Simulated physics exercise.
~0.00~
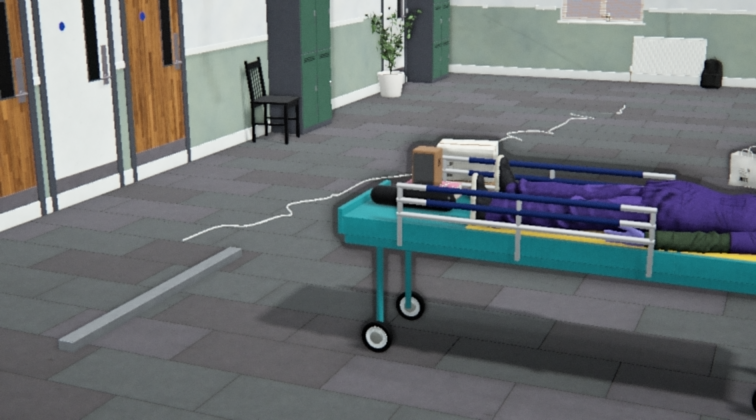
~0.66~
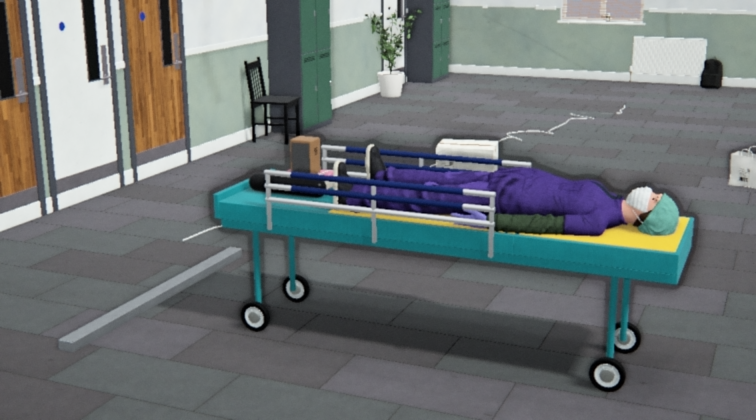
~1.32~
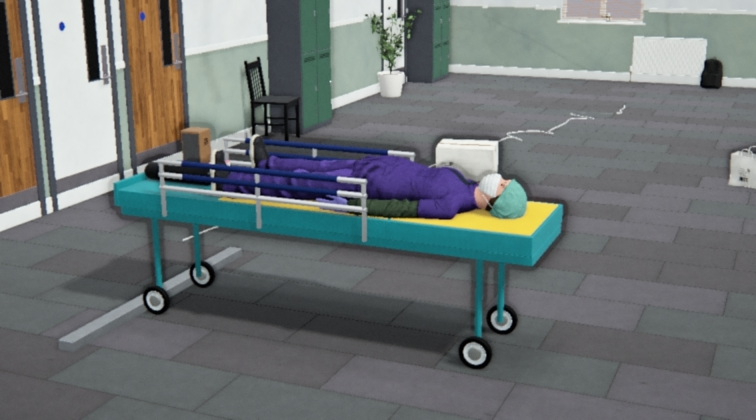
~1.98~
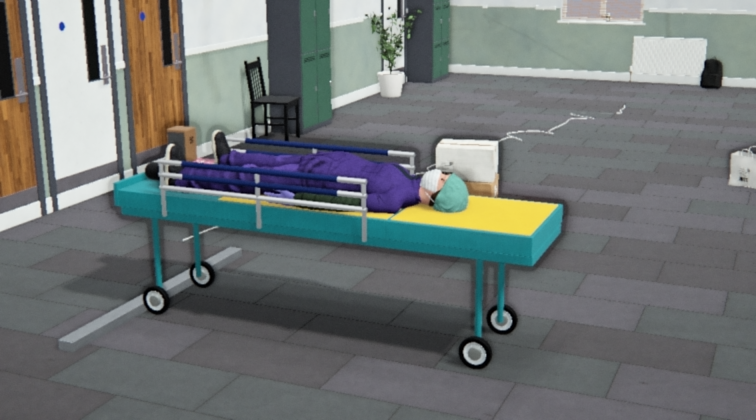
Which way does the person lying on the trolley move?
The person moves to the left, carried along by the trolley and then sliding a little further towards its foot end after it stops.
A teal trolley rolls left and halts at a sill; the sleeper slides on, staying aboard.
